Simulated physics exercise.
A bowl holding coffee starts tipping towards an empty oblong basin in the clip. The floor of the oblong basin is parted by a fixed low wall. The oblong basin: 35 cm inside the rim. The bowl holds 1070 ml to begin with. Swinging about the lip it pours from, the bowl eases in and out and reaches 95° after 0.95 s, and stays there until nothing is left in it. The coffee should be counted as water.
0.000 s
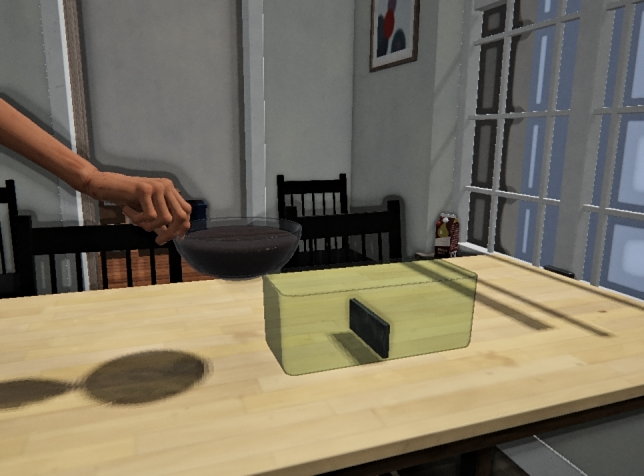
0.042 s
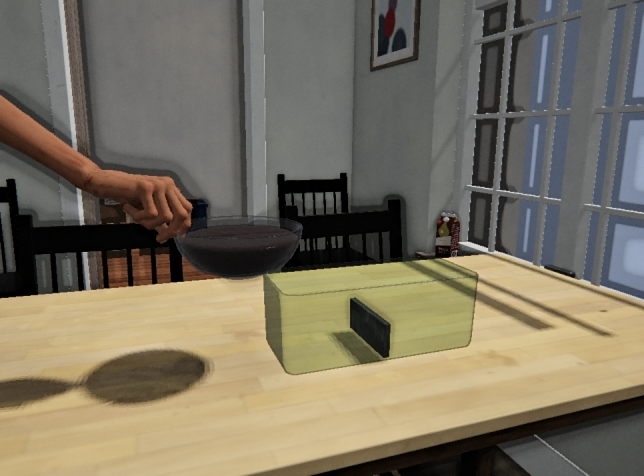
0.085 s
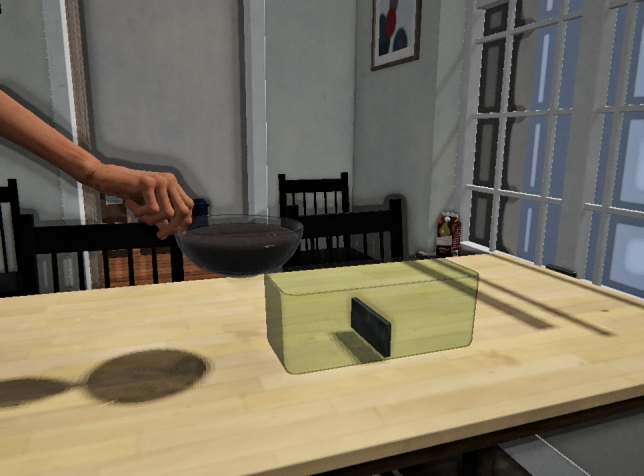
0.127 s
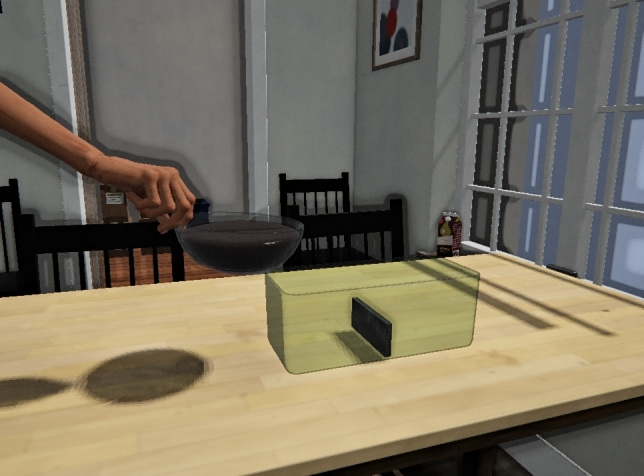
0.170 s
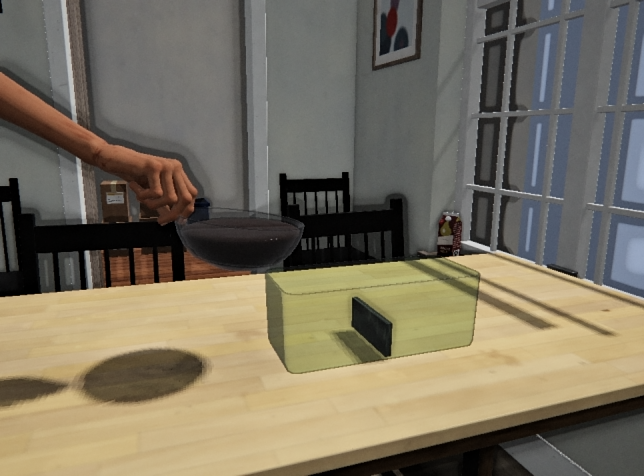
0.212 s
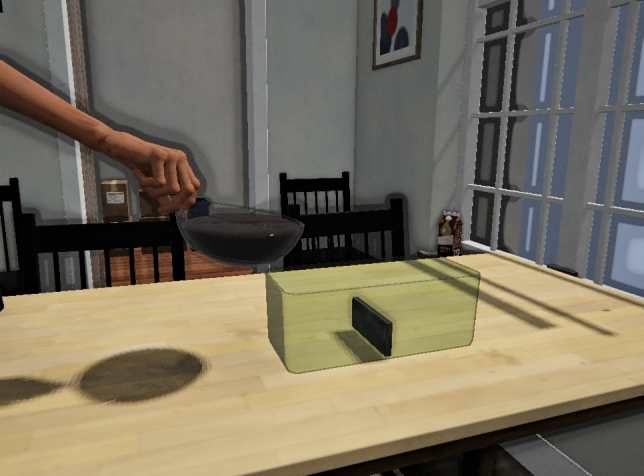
A hand held a bowl of dark liquid still above a wooden table, then slowly tilted it slightly to the right, toward a see-through yellowish oblong basin that stayed put on the tabletop.
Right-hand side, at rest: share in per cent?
32 per cent.
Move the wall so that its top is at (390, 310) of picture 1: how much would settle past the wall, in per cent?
Roughly 10 %.
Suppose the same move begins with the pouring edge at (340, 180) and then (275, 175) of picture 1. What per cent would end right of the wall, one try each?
Result: 90 per cent, then 20 per cent.
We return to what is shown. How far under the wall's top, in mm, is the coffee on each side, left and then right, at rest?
Close to 30 mm left and close to 46 mm right.
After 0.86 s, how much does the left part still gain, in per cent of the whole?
Close to 12% of the whole.
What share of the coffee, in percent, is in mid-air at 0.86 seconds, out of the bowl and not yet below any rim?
Airborne fraction: Approx. 12 %.
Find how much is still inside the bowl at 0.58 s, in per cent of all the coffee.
Still held: Roughly 48 % of the total.
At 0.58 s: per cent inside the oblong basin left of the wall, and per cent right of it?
10 left and 0 right, roughly.
Then, 0.58 s in, the tilt is 64° and 48 per cent is still to pour, 10 is left of the wall and 0 right of it.
Then, 0.86 s in, the tilt is 93° and 2 per cent is still to pour, 54 is left of the wall and 31 right of it.
Then, 1.14 s in, the tilt is 95° and 0 per cent is still to pour, 66 is left of the wall and 32 right of it.
Then, 1.45 s in, the tilt is 95° and 0 per cent is still to pour, 66 is left of the wall and 32 right of it.
Finally, 66 per cent lies left of the wall, 32 right of it and 2 outside.
